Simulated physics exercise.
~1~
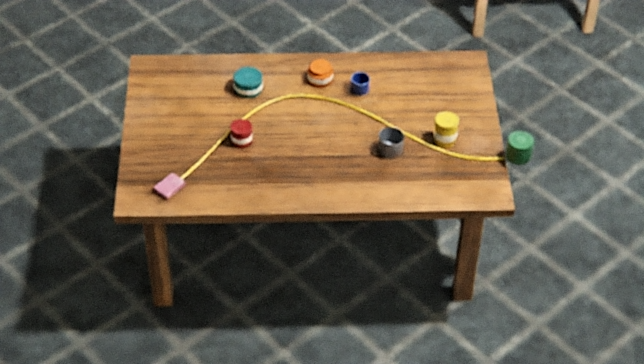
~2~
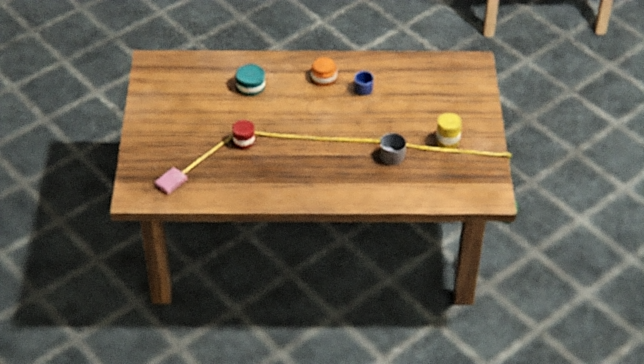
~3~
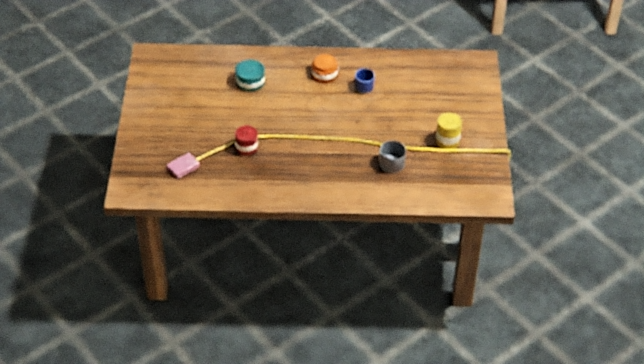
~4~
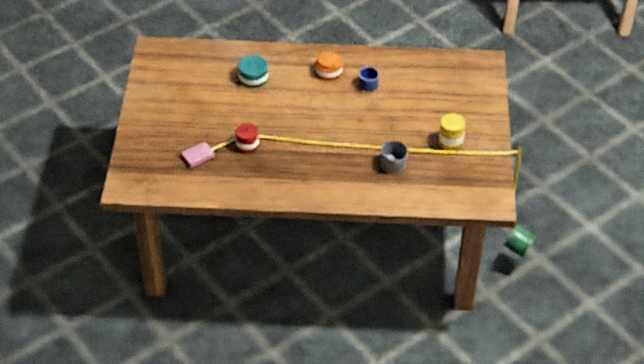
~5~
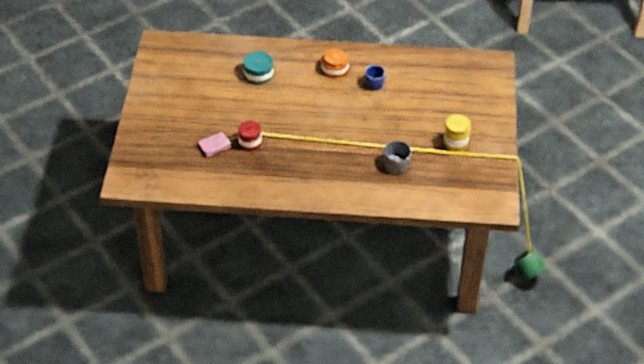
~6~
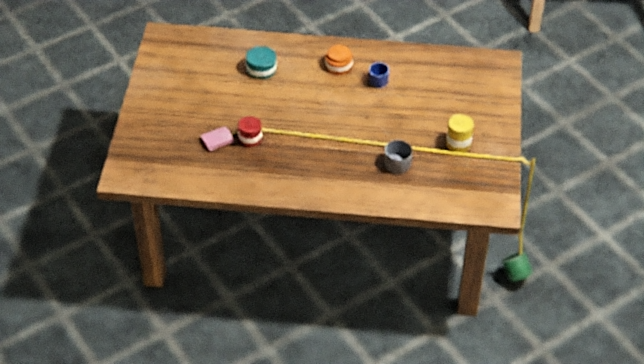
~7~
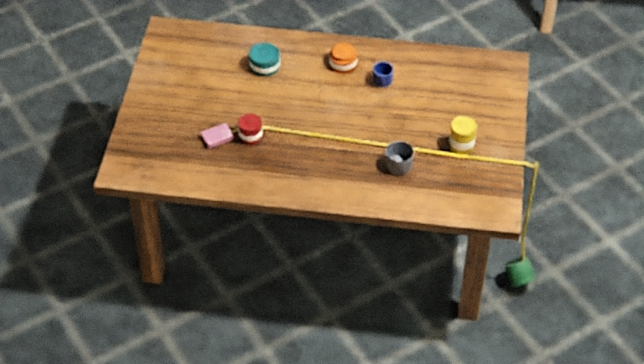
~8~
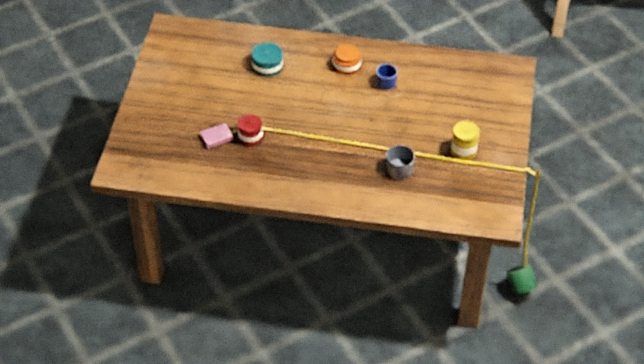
A green speaker drops off the table's right side and hangs, dragging the pink phone by a yellow cable.
